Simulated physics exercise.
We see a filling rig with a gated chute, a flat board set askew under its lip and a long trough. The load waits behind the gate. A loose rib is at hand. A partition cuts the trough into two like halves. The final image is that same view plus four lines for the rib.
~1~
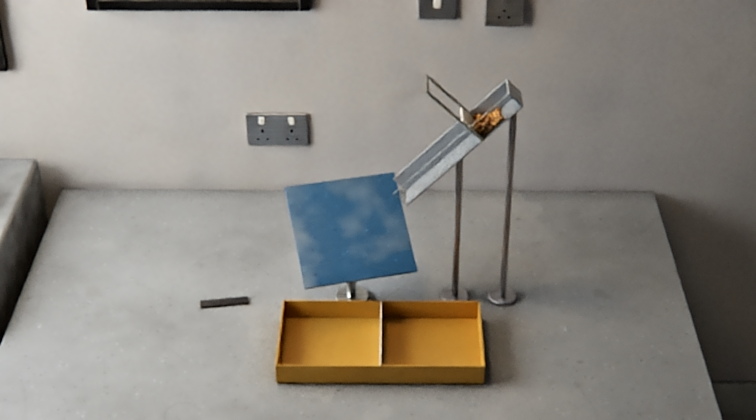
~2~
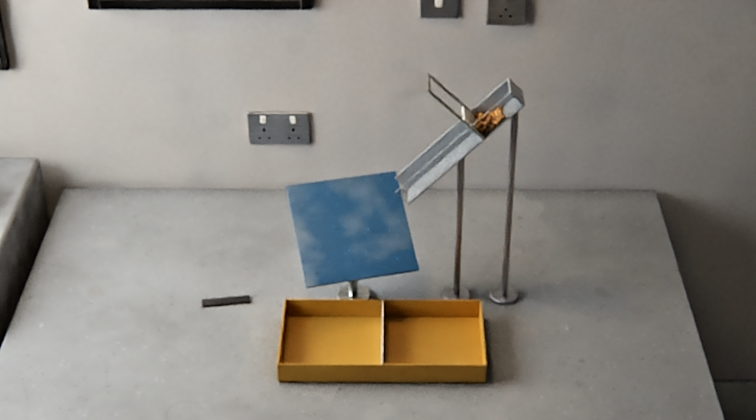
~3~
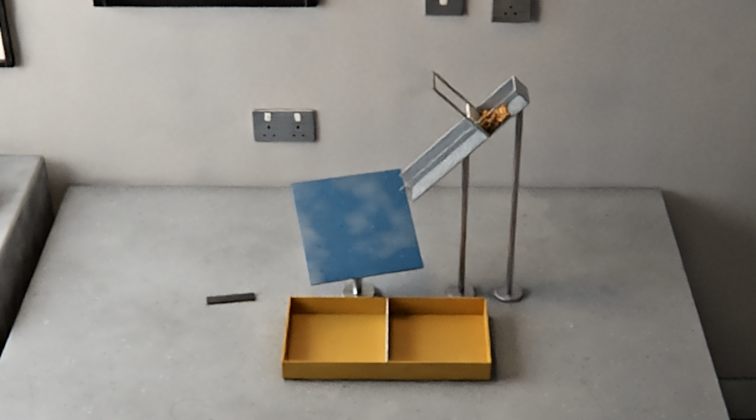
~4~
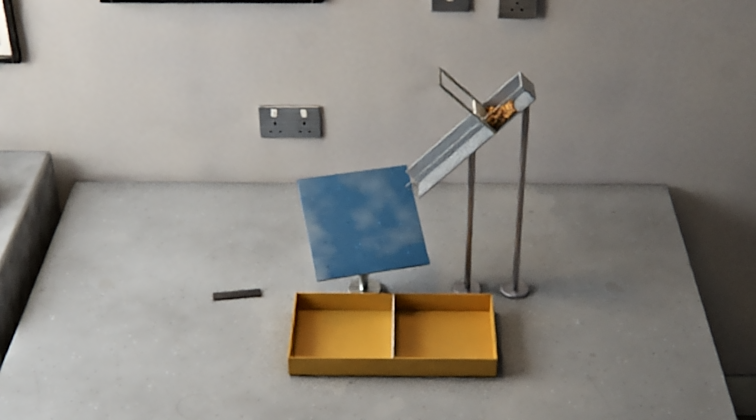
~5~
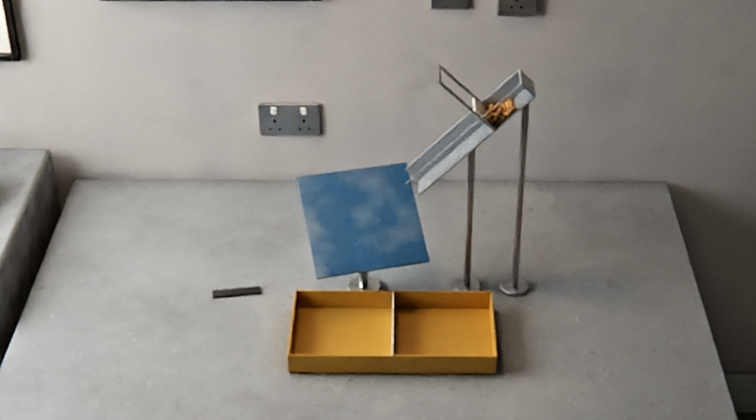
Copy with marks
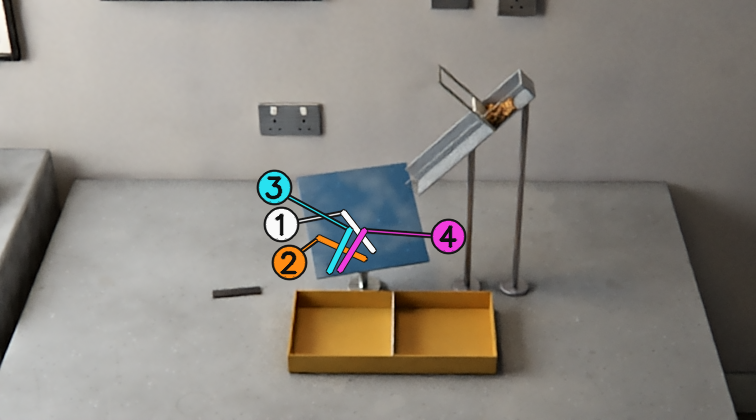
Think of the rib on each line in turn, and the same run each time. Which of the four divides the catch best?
The best line is 2.
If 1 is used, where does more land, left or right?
Right.
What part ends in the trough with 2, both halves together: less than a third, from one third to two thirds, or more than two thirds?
Line 2 gives more than two thirds.
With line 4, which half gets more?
Left.
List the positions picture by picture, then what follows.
Load behind the gate at (487, 121), round wooden beads; lip of the chute at (407, 198), sloping fairly steeply, in the first picture.
Middle of the board at (352, 228), tilted fairly steeply; middle of its low edge at (363, 279); of its high edge at (341, 178), in the second picture.
Front corners of the trough at (282, 361) and (491, 362); front end of its middle wall at (386, 362); gate still shut at (471, 113), in the third picture.
Middle of the load at (499, 114); lip at (419, 191), in the fourth picture.
Middle of the load at (499, 111); lip at (419, 188), in the fifth picture.
On the marked copy, line 1 from (343, 212) to (373, 250); line 2 from (319, 238) to (364, 258); line 3 from (349, 229) to (329, 271); line 4 from (364, 230) to (340, 270).
If 1 is chosen, of what is caught, about a quarter in the left half, most in the right.
If 2 is chosen, of what is caught, about half in the left half, about half in the right.
If 3 is chosen, of what is caught, most in the left half, about a quarter in the right.
If 4 is chosen, of what is caught, most in the left half, about a quarter in the right.
